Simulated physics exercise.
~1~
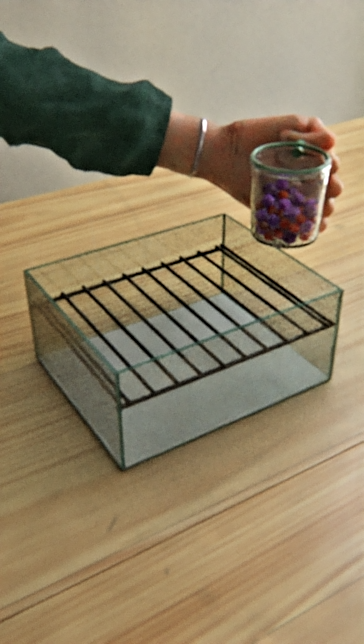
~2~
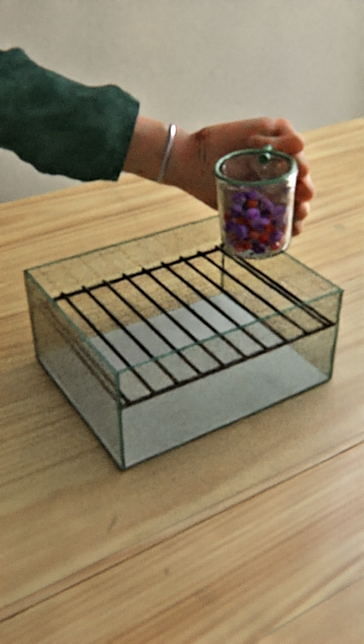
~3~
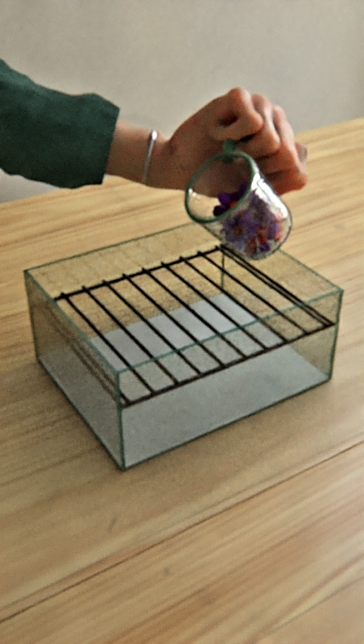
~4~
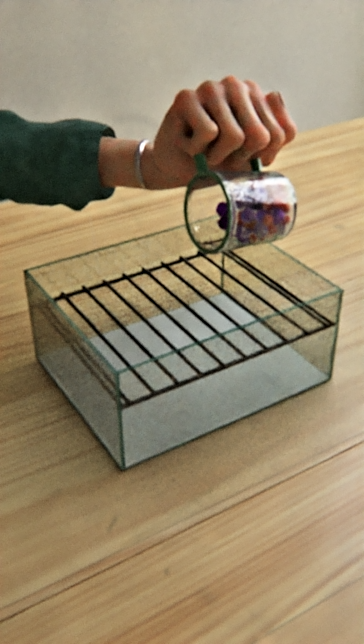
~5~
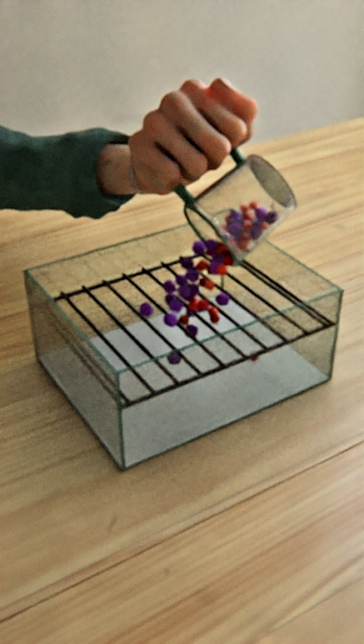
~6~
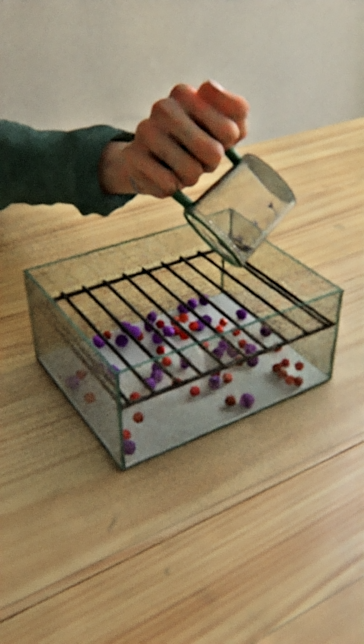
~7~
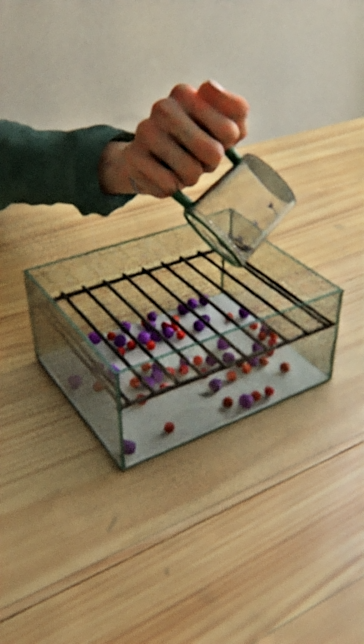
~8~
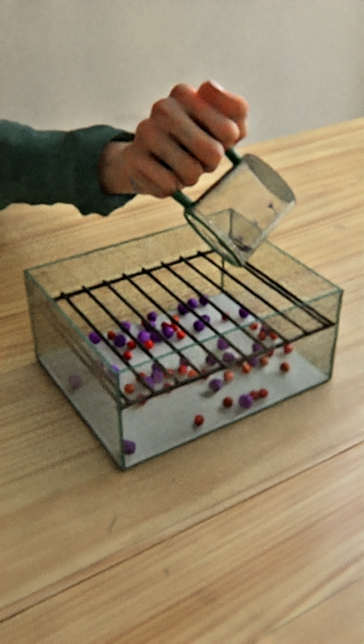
A hand in a dark green sleeve, with a silvery bracelet at the wrist, holds a clear cup of small purple and red beads above a glass box on a light wooden table, seen from slightly above. A dark wire rack spans the box over a pale floor. The hand carries the cup left, then tilts it onto its side and further down. Beads of both colours tumble out onto the wires and drop through the gaps. They scatter and settle beneath the rack, while the hand keeps the emptied cup tipped above it.
